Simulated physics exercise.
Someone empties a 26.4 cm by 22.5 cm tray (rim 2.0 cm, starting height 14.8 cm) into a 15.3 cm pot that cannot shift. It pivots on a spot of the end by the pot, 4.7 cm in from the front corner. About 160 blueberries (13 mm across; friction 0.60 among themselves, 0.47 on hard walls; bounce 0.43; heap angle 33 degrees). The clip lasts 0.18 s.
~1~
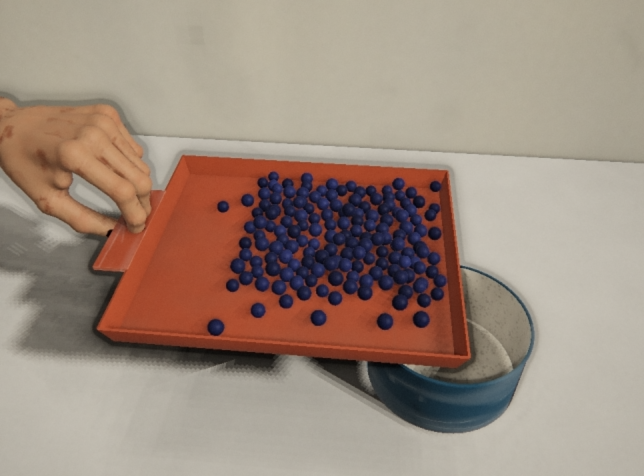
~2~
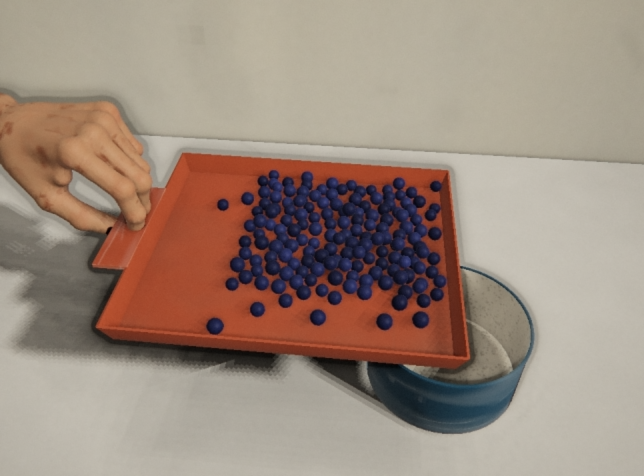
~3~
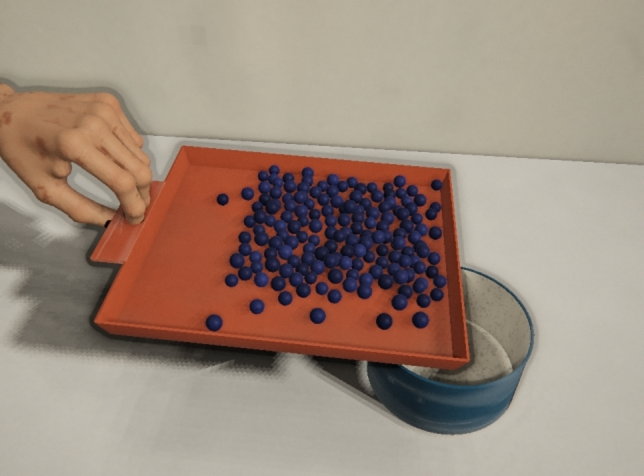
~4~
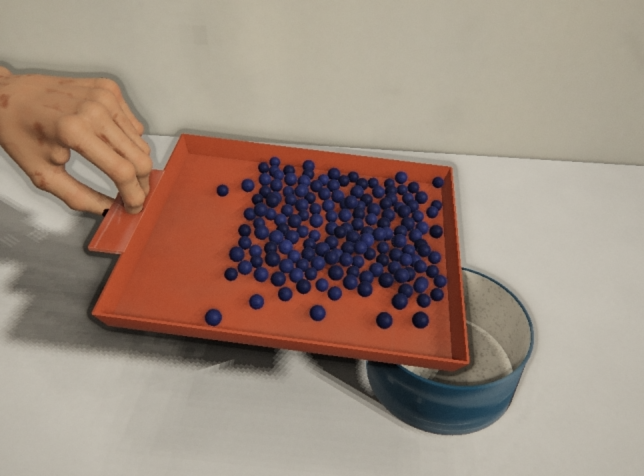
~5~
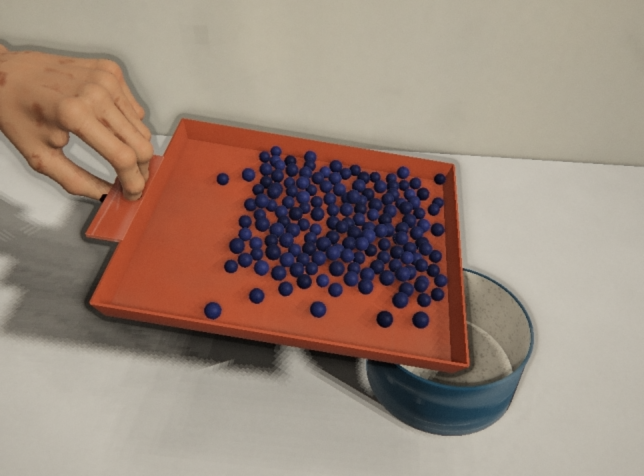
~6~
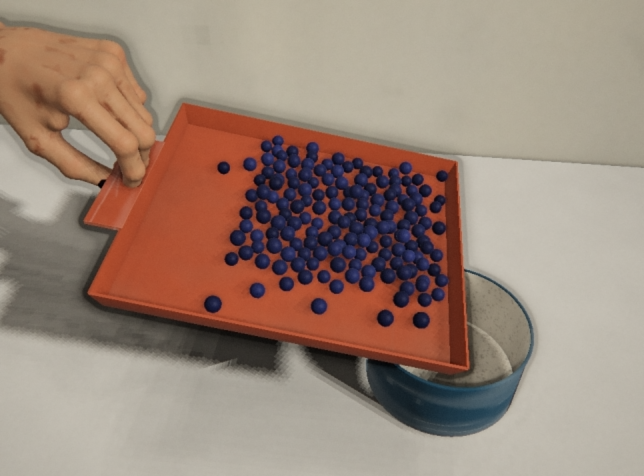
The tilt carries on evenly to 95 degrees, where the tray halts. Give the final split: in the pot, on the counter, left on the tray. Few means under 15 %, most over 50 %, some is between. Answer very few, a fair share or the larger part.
Pot very few, counter the larger part, tray very few.
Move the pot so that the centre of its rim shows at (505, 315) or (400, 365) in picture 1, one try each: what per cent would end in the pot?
Some 25 and 15 per cent.
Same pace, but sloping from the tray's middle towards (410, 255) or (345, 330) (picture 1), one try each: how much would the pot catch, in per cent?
Some 55 and 0 per cent.
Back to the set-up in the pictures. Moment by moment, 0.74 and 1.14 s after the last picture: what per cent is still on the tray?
About 90, 10.
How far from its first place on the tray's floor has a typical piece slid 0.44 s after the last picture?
About 5 cm.
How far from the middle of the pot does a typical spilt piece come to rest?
Some 16 cm.
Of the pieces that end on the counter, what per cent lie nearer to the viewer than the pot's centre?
About 100 per cent.
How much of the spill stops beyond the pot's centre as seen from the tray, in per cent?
Roughly 80 per cent.
Then, 0.44 s after the last picture, tilt 52 degrees; the tray holds 100 %, the pot 0 %.
Then, 0.74 s after the last picture, tilt 78 degrees; the tray holds 90 %, the pot 0 %.
Then, 1.14 s after the last picture, tilt 95 degrees; the tray holds 10 %, the pot 5 %.
In the end, pot 5 %, counter 95 %, tray 0 %.
